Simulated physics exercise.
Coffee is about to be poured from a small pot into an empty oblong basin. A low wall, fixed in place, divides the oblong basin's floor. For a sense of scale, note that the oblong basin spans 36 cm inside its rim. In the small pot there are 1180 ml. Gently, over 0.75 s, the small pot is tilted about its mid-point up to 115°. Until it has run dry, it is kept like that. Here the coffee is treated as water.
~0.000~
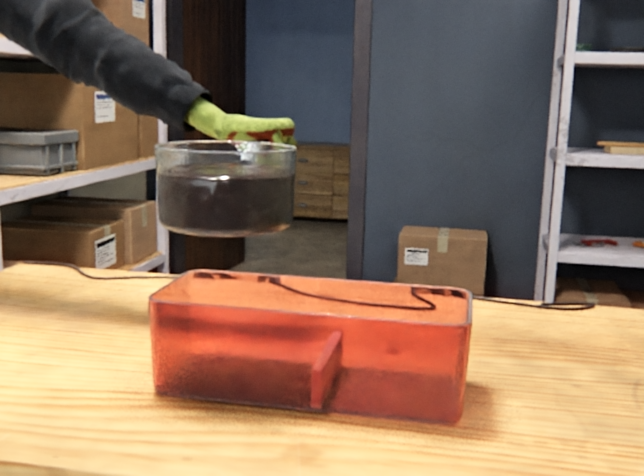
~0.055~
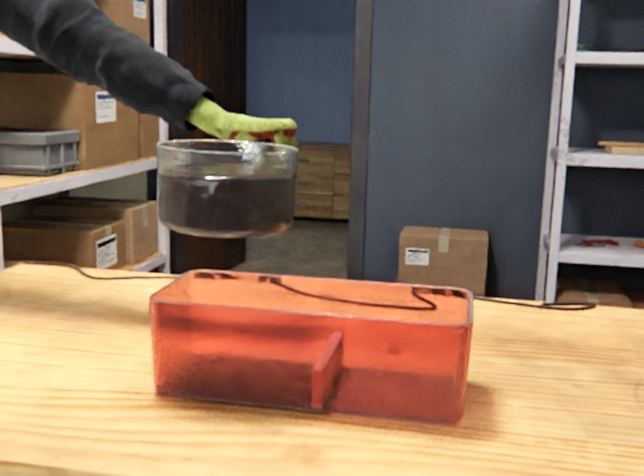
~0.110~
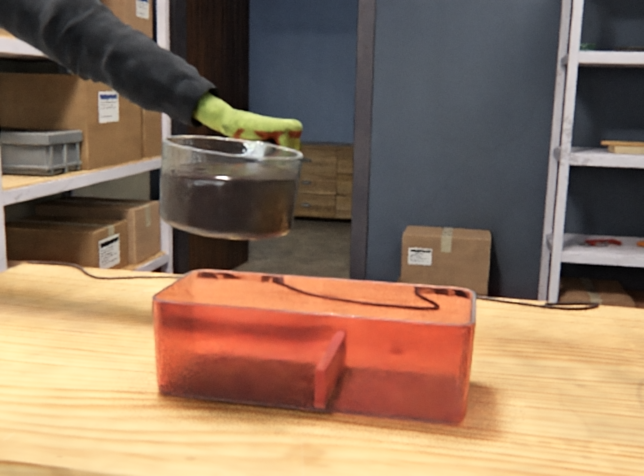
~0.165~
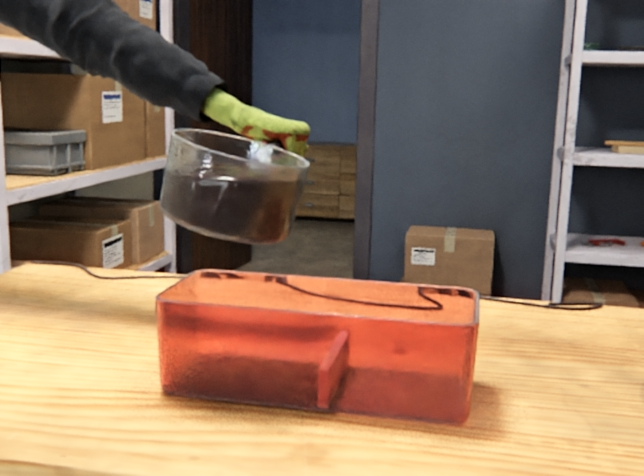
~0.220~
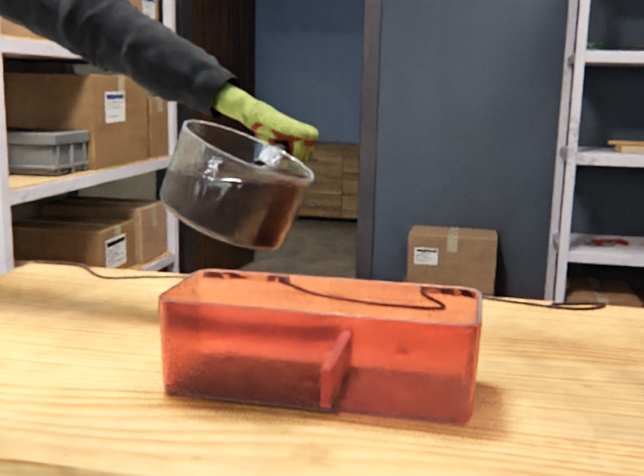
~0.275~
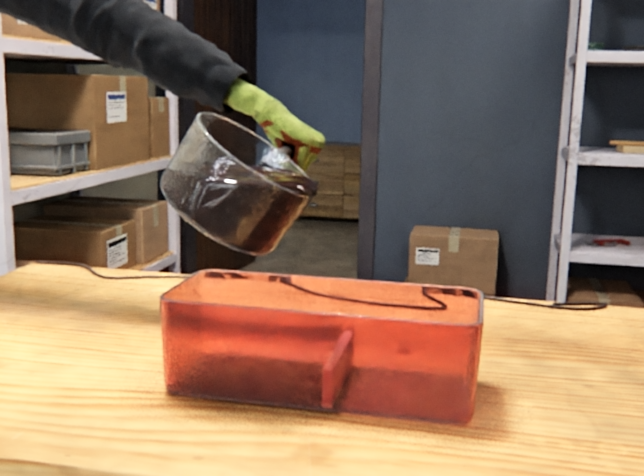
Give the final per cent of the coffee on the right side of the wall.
The right side ends with about 41 per cent.
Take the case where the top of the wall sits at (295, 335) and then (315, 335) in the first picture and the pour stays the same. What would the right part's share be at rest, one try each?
70 then 50 %.
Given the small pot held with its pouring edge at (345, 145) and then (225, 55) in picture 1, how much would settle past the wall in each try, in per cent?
75 per cent first, 10 per cent second.
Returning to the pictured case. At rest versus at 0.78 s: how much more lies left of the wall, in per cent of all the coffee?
About 10 per cent.
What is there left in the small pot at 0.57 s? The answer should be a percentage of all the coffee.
I reckon about 30 in a hundred is still held.
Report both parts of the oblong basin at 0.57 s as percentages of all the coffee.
8 on the left, 28 on the right, roughly.
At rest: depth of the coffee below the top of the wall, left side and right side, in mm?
Left roughly 22 mm; right roughly 24 mm.
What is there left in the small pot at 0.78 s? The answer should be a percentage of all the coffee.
Remaining share: Approx. 5 %.
After 0.57 s the tilt is 99° and 31 per cent is still to pour, 8 is left of the wall and 27 right of it.
After 0.78 s the tilt is 115° and 5 per cent is still to pour, 47 is left of the wall and 39 right of it.
After 1.01 s the tilt is 115° and 0 per cent is still to pour, 55 is left of the wall and 41 right of it.
After 1.25 s the tilt is 115° and 0 per cent is still to pour, 57 is left of the wall and 41 right of it.
In the end 57 per cent lies left of the wall, 41 right of it and 2 outside.
